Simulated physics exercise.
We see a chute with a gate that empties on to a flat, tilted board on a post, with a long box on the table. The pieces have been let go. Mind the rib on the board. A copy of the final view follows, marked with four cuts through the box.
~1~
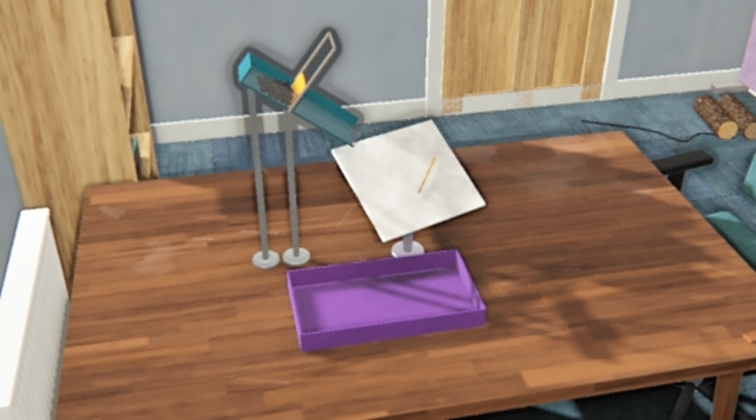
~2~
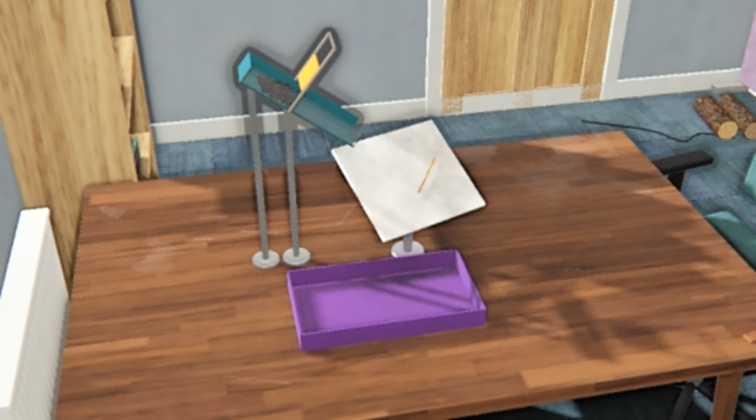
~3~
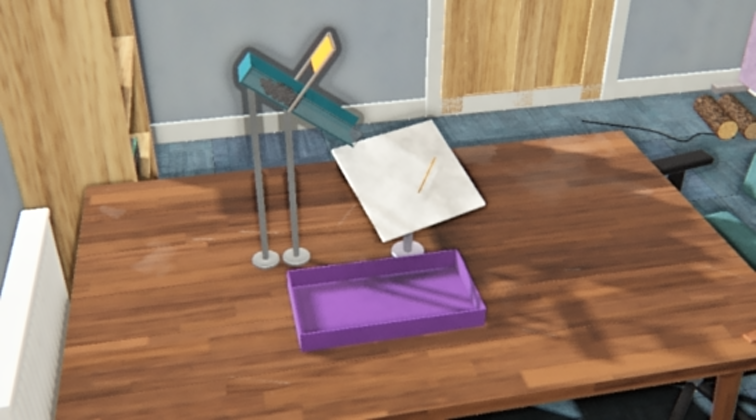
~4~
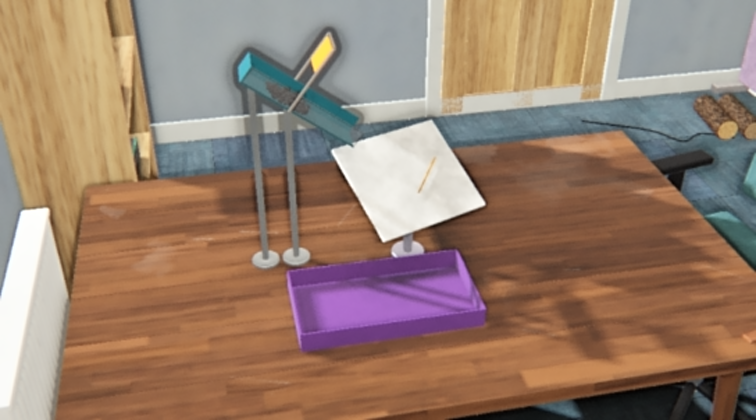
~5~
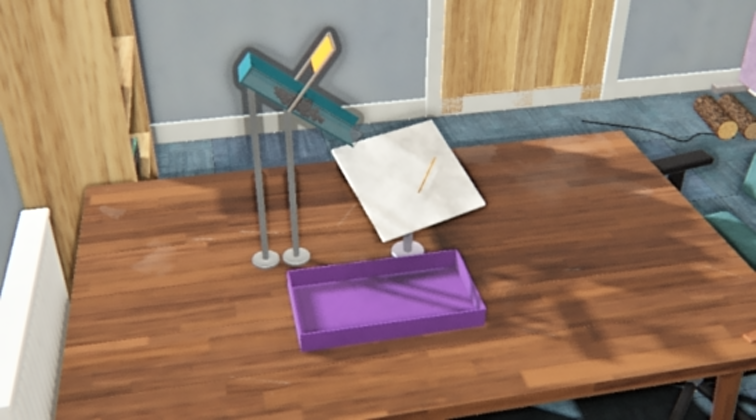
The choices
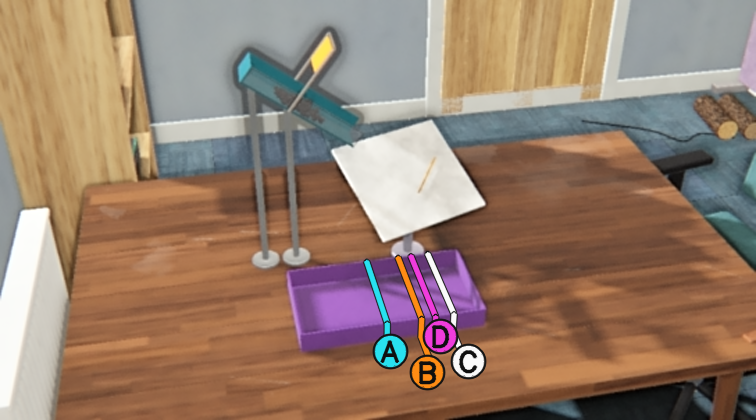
The video shows a teal chute on thin posts above a tilted white board and an empty purple box on a wooden table; a yellow gate slides upward, then small dark pieces move a short way down the chute toward the right.
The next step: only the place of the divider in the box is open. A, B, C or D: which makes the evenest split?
C.
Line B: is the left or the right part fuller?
The right side.
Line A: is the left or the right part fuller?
Right.
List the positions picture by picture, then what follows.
The first picture shows load behind the gate at (278, 91), black beans; lip of the chute at (351, 140), sloping fairly steeply.
The second picture shows middle of the board at (409, 177), tilted fairly steeply; middle of its low edge at (437, 222); of its high edge at (383, 134).
The third picture shows front corners of the box at (301, 335) and (485, 309), empty; front of the load at (294, 99).
The fourth picture shows middle of the load at (289, 99); its front at (308, 107), about a quarter of the way to the lip; rib from (435, 157) to (421, 188).
The fifth picture shows middle of the load at (301, 108); its front at (323, 120), about half of the way to the lip.
On the marked copy, line A crosses the front rim at (387, 323); line B crosses the front rim at (421, 318); line C crosses the front rim at (453, 313); line D crosses the front rim at (435, 316).
Choosing A, of what is caught, none on the left of the divider, all on the right.
Choosing B, of what is caught, none on the left of the divider, all on the right.
Choosing C, of what is caught, about a third on the left of the divider, about two thirds on the right.
Choosing D, of what is caught, a stray few on the left of the divider, nearly all on the right.
